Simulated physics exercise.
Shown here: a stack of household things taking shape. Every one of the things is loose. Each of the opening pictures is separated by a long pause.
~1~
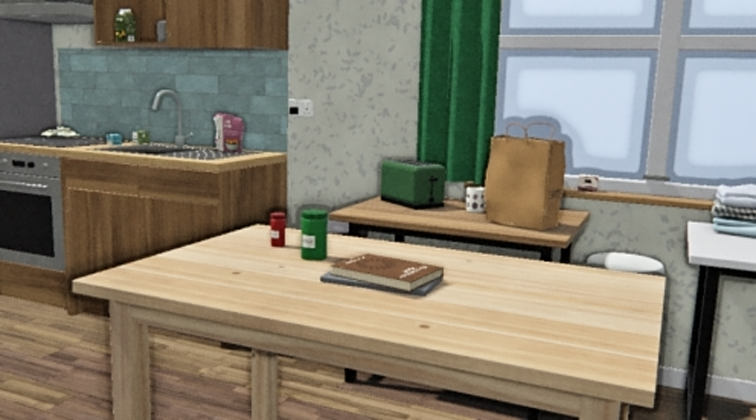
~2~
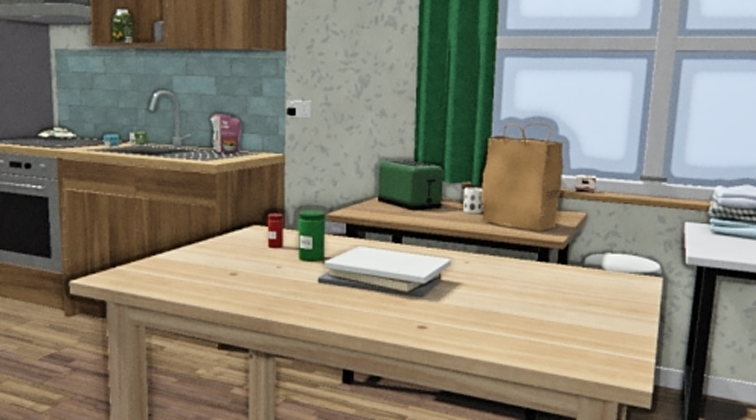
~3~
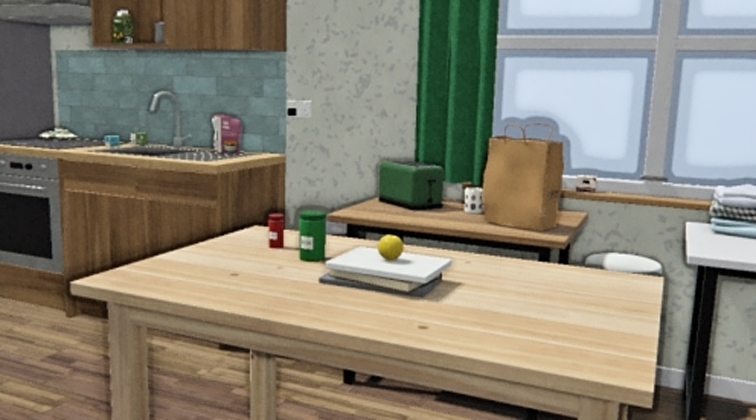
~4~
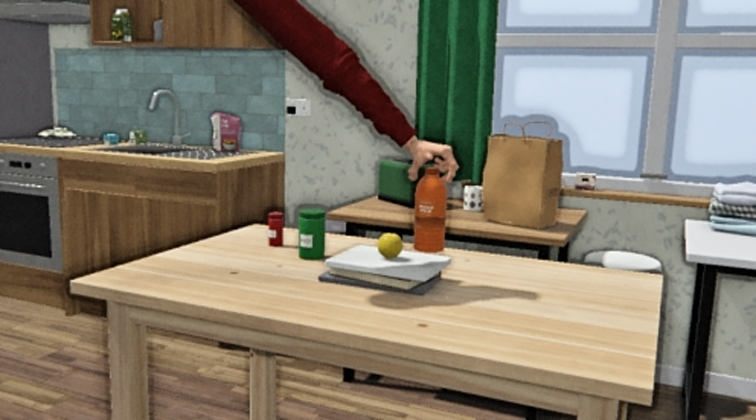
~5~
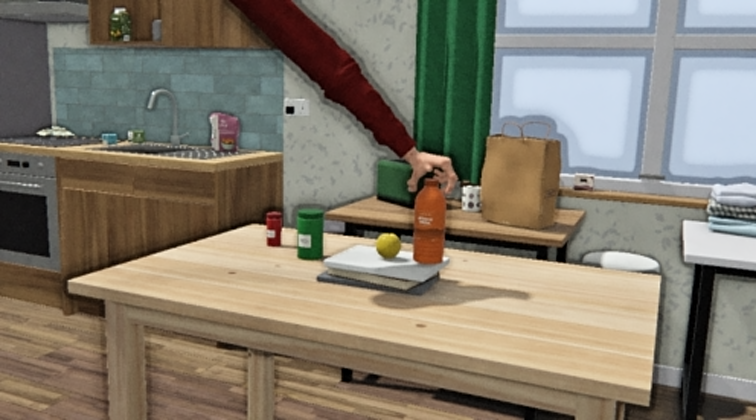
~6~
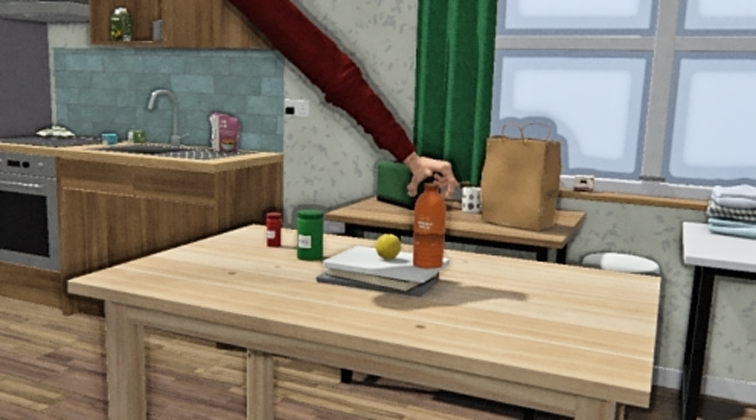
The clip shows a brown book on a wooden kitchen table, then a white tray over it and a yellow ball-shaped item on top, before a red-sleeved arm lowers an orange bottle onto the tray's right side, still gripping it.
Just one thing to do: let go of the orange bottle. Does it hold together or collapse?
It holds together.
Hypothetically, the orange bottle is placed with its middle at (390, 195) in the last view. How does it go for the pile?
Next, the heap comes down.
Then, 0.10 s past the last view, nothing moves.
Then, 0.60 s past the last view, orange bottle resting near (430, 225).
Finally, all 7 still in place. Final places as the last picture's camera would see them, orange bottle near (430, 225). The pile keeps its balance.
